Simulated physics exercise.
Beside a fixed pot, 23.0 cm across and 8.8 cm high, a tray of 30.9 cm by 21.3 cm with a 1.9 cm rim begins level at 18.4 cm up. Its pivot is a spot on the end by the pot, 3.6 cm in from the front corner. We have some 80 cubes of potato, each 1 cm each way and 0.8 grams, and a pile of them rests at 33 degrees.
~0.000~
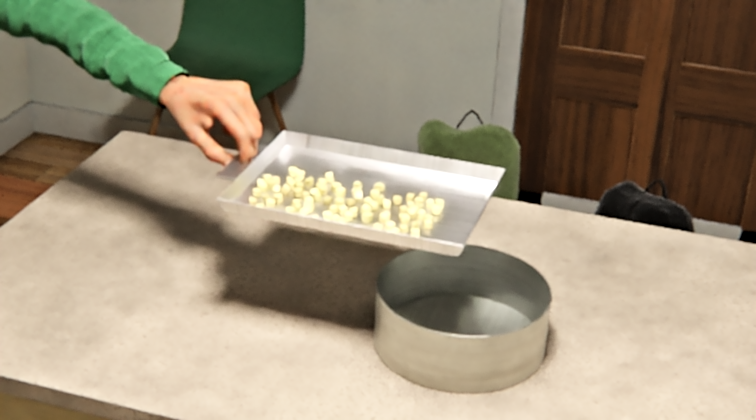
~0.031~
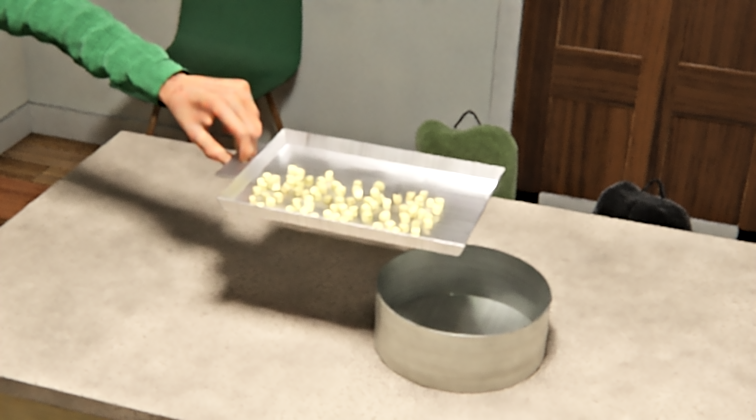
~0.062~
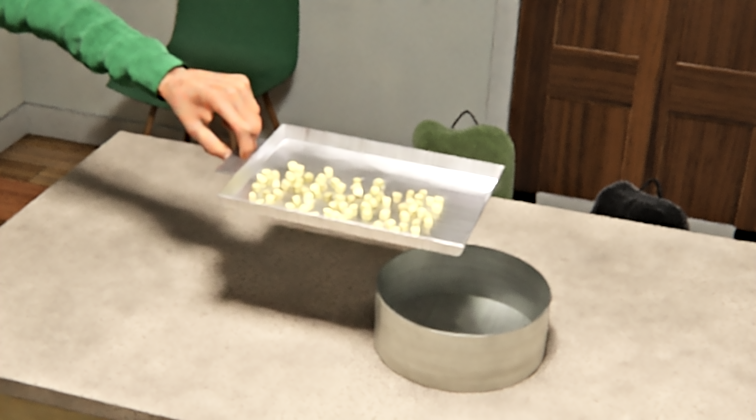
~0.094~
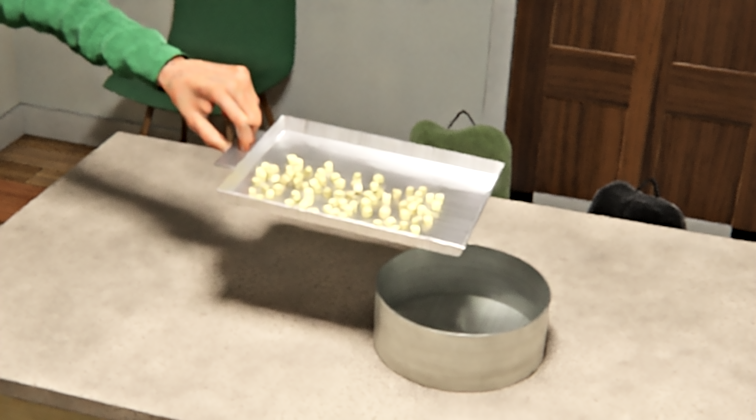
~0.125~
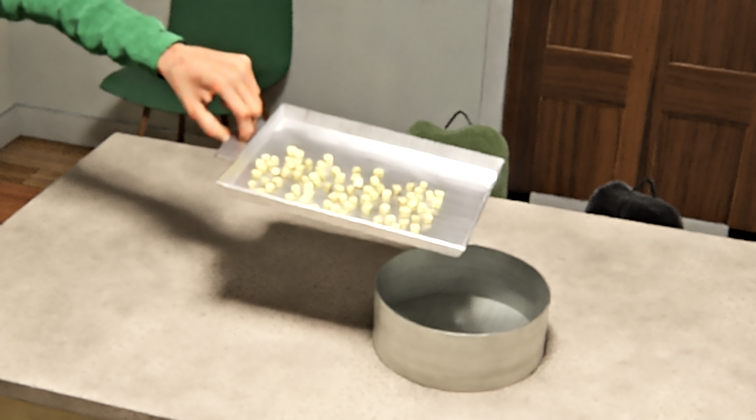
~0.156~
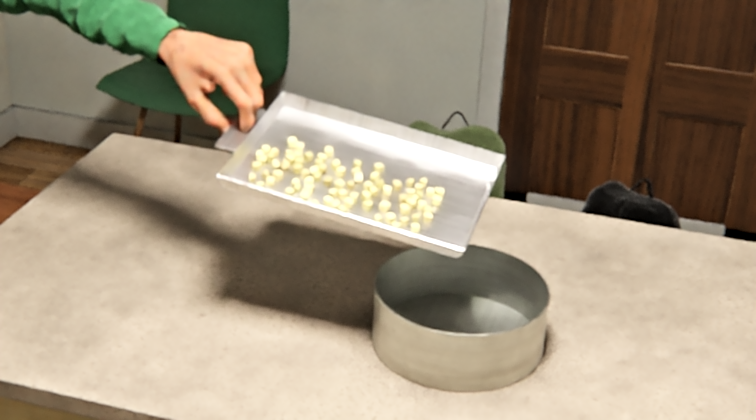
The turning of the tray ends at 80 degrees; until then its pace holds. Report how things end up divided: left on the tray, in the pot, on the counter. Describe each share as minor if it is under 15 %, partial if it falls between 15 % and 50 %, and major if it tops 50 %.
At the end, tray: Minimal; pot: Moderate; counter: Predominant.
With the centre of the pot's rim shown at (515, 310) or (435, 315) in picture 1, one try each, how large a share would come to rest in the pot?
First try about 70 per cent, second try about 95 per cent.
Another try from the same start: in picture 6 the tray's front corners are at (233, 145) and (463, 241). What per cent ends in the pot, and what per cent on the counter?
Pot 75, counter 25.
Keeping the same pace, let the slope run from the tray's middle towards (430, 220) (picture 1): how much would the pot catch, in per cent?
The share would be about 50 percent.
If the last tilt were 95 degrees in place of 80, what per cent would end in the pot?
It would land at about 35 percent.
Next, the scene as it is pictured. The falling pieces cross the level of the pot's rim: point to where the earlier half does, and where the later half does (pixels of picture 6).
First near (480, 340), then at (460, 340).
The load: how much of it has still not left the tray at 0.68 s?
Of the load, some 95 percent.
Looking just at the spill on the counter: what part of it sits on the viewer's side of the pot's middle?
About 100 per cent.
After 0.47 s, tilt 45 degrees; the tray holds 100 %, the pot 0 %.
After 0.68 s, tilt 67 degrees; the tray holds 95 %, the pot 0 %.
After 1.01 s, tilt 80 degrees; the tray holds 5 %, the pot 20 %.
By 2.4 s all is still; tray 0 %, pot 25 %, counter 75 %.
